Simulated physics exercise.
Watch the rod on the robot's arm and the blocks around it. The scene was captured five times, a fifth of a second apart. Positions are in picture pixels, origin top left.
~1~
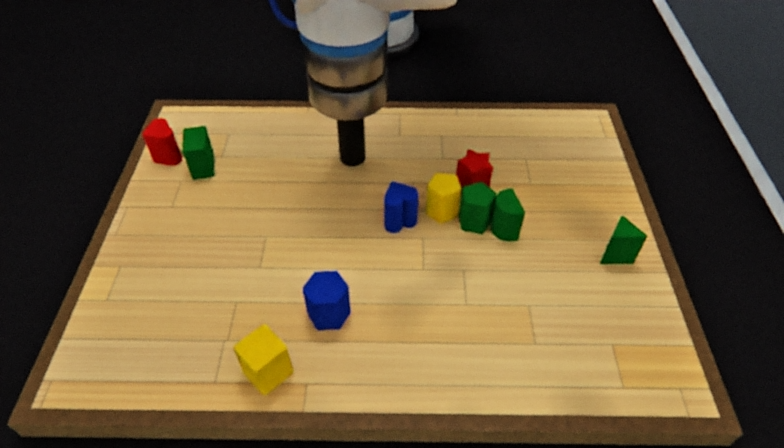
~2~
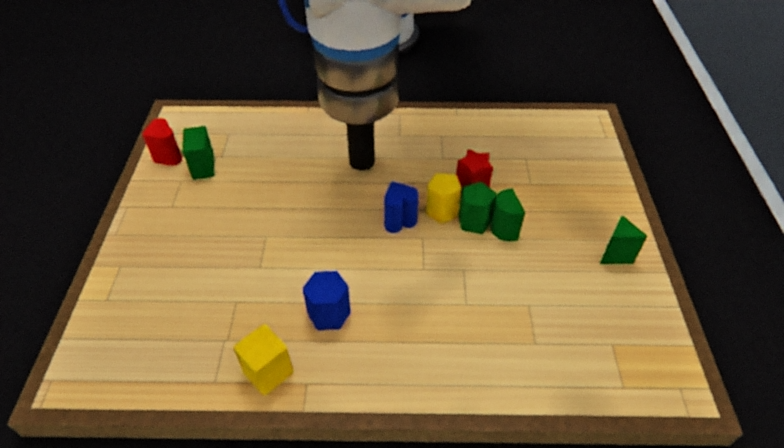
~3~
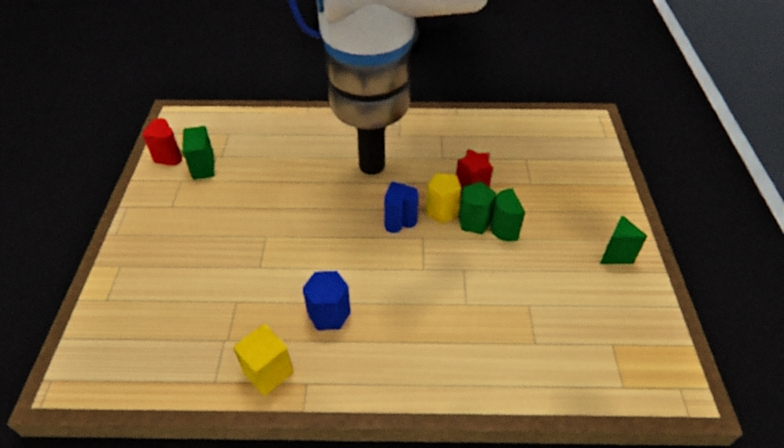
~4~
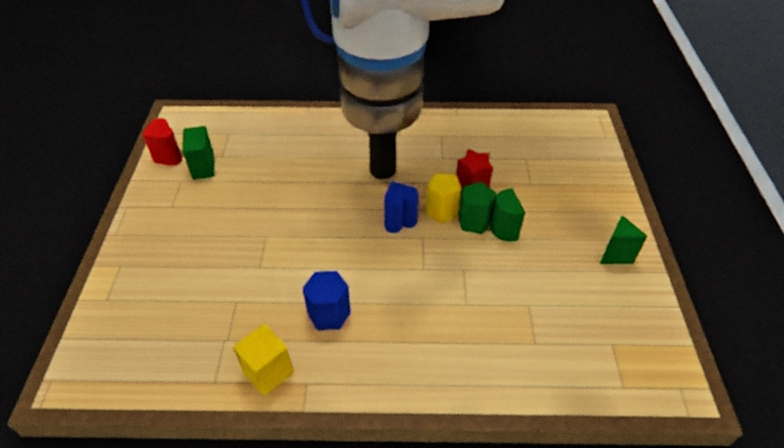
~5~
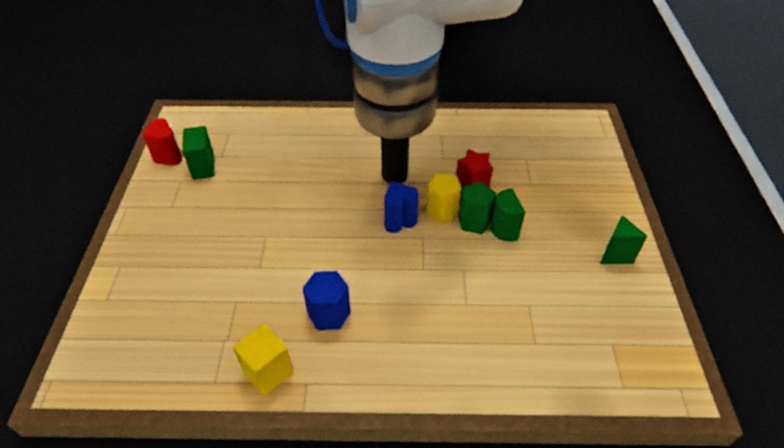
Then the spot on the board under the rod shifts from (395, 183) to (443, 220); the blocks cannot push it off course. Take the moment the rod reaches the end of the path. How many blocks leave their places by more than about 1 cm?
I foresee three or more blocks being moved.
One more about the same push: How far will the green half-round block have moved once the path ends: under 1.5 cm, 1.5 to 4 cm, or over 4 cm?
That block covers between 1.5 and 4 cm.
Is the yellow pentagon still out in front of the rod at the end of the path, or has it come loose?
It will keep going ahead of the rod.
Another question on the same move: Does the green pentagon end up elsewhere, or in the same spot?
The green pentagon moves.
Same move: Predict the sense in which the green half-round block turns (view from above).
Seen from overhead, it turns clockwise.
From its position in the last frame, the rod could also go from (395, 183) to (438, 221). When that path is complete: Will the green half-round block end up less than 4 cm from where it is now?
Final answer: Yes.
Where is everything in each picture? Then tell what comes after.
In the first frame, rod tip (353, 158); block tops, blue heart-shaped block (400, 193); yellow pentagon (445, 183); green pentagon (479, 194); green half-round block (510, 201).
In the second frame, rod (362, 162); blocks unchanged.
In the third frame, rod (372, 166); blocks unchanged.
In the fourth frame, rod (383, 170); blocks unchanged.
In the fifth frame, rod (395, 175); blue heart-shaped block (400, 193); yellow pentagon (445, 183); green pentagon (479, 194); green half-round block (510, 201).
On the path given first. Halfway along, rod (419, 194); nothing pushed yet.
At the end, rod (443, 212); blue heart-shaped block in place; yellow pentagon (469, 207), turned 15° clockwise; green pentagon (500, 204), turned 60° anticlockwise; green half-round block (531, 202), turned 20° clockwise.
